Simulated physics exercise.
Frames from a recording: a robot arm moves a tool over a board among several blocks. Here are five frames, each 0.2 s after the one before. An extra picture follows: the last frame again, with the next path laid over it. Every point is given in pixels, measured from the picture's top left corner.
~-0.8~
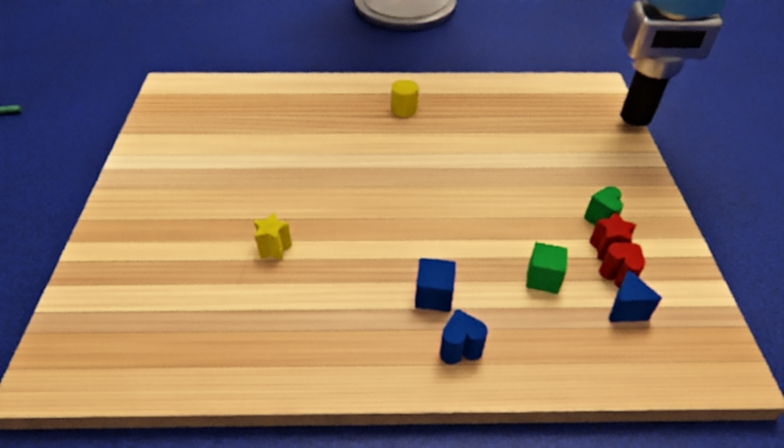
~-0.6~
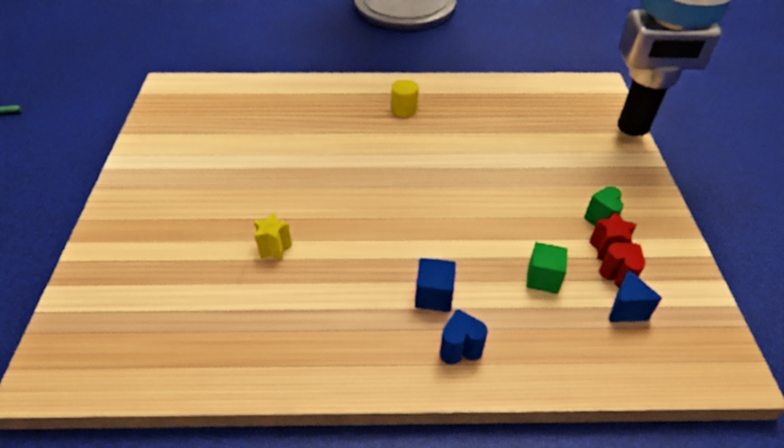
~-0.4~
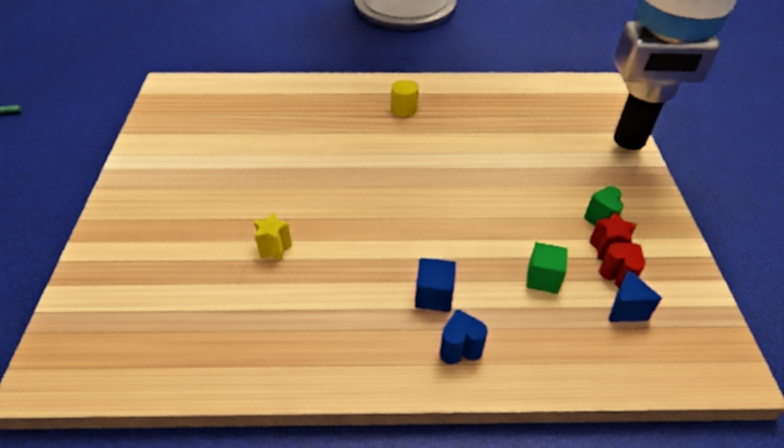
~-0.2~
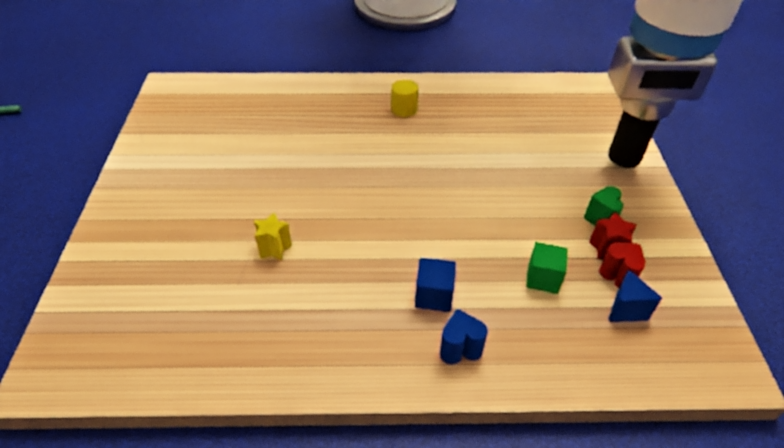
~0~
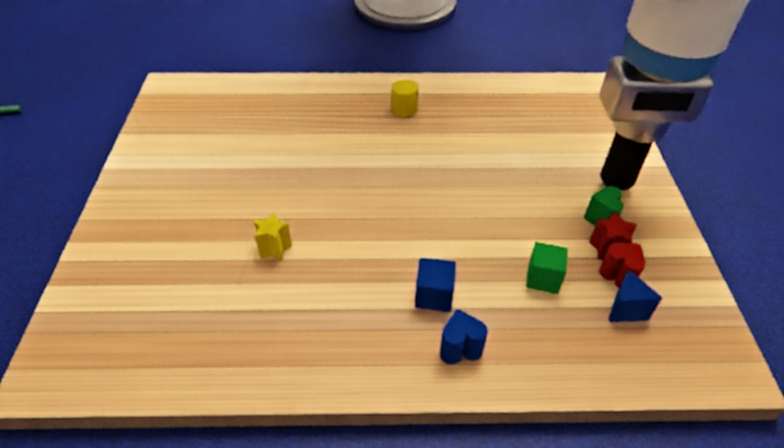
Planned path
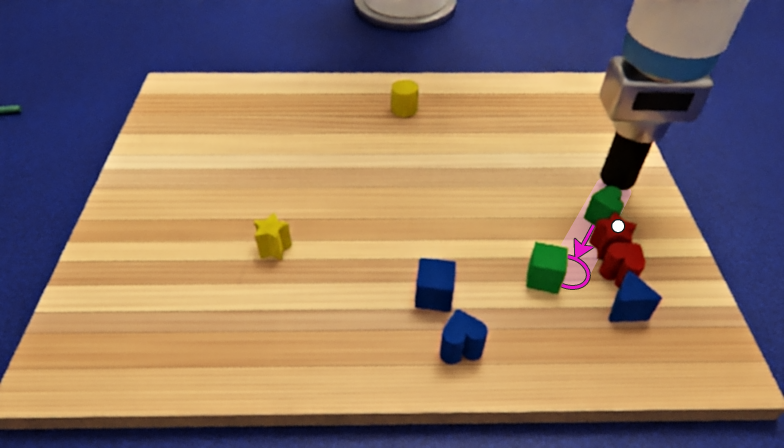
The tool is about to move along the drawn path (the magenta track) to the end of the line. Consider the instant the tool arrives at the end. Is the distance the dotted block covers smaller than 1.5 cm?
Going by the path, no.
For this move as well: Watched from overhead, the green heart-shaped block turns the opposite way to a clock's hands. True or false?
My answer: False.
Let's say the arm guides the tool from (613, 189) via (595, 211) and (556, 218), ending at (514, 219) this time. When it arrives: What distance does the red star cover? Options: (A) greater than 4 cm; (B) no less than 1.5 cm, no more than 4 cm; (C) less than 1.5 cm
That would be B.
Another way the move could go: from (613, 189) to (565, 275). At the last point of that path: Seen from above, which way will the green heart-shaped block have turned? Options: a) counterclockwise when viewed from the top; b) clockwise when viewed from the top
(b)
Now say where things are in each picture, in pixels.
The first picture shows tool's lower end at (636, 117); green square piece at (551, 256); green heart-shaped block at (610, 197); red star at (618, 226); red heart-shaped block at (629, 254).
The second picture shows tool at (633, 127); blocks still.
The third picture shows tool at (629, 140); blocks still.
The fourth picture shows tool at (624, 157); blocks still.
The fifth picture shows tool at (617, 179); green square piece at (551, 256); green heart-shaped block at (610, 197); red star at (618, 226); red heart-shaped block at (629, 254).
Drawn move, in a line from (613, 189) to (568, 272); the dot is on the red star.
The first path, step by step. One third of the way, tool at (604, 204); green heart-shaped block at (598, 214); red star at (614, 242), turned 30° anticlockwise; red heart-shaped block at (635, 264), turned 15° anticlockwise.
Two thirds of the way, tool at (588, 232); green heart-shaped block at (569, 236), turned 55° clockwise; red star at (595, 258), turned 105° anticlockwise; red heart-shaped block at (637, 265), turned 20° anticlockwise.
At the end, tool at (572, 262); green square piece at (535, 274), turned 15° clockwise; green heart-shaped block at (543, 251), turned 120° clockwise; red star at (596, 276), turned 135° anticlockwise; red heart-shaped block at (637, 265), turned 20° anticlockwise.
